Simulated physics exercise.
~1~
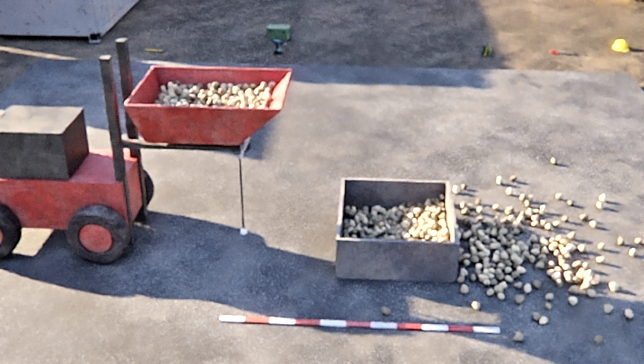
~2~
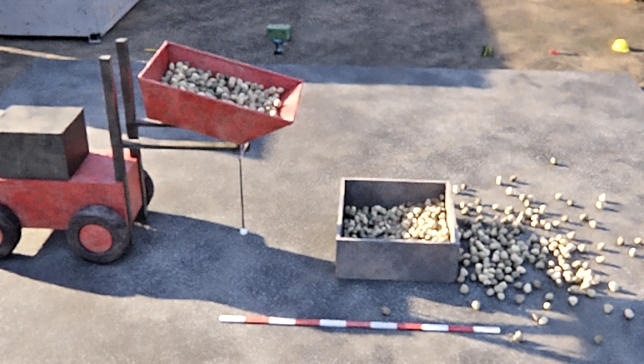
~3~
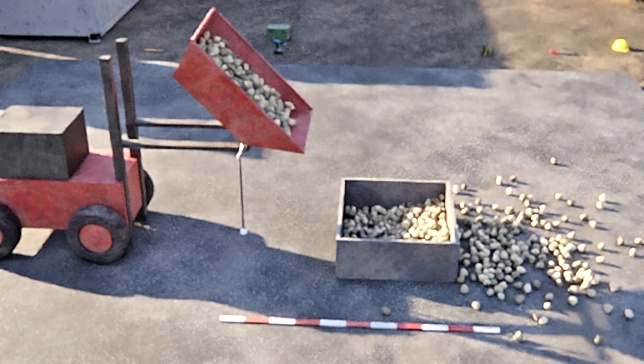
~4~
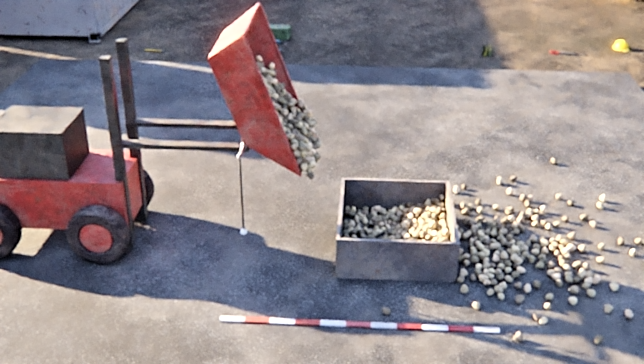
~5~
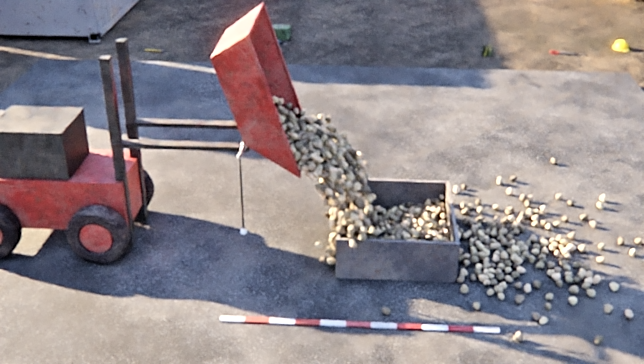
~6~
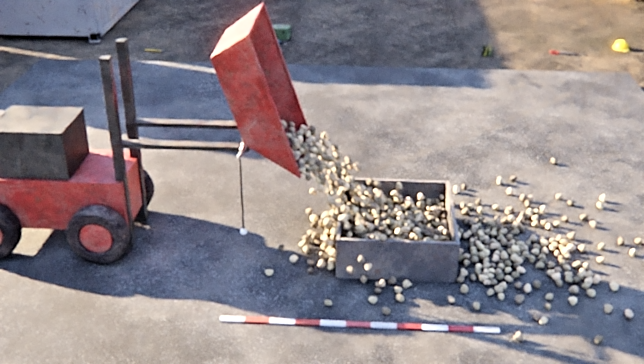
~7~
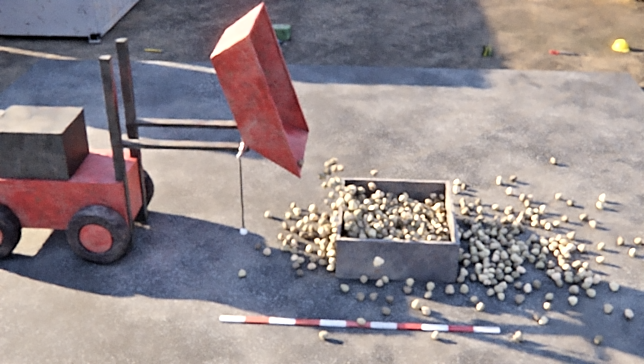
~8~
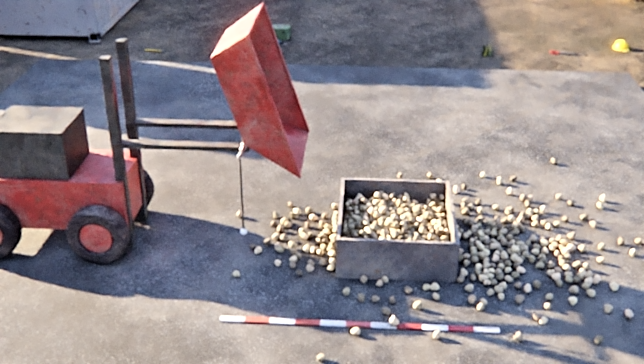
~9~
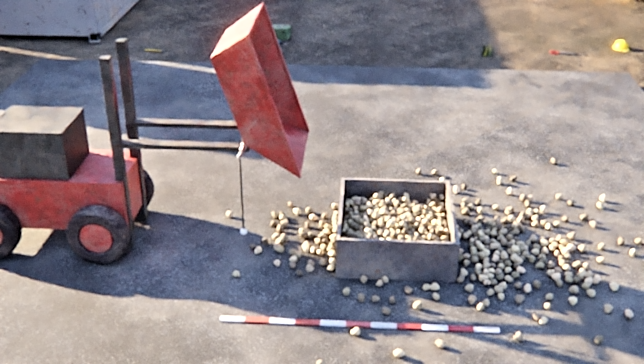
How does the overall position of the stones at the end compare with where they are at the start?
Taken together, the stones end up lower and farther to the right than at the start. At first many are up in the raised red skip, but by the end they all lie in the bin or on the ground around it.
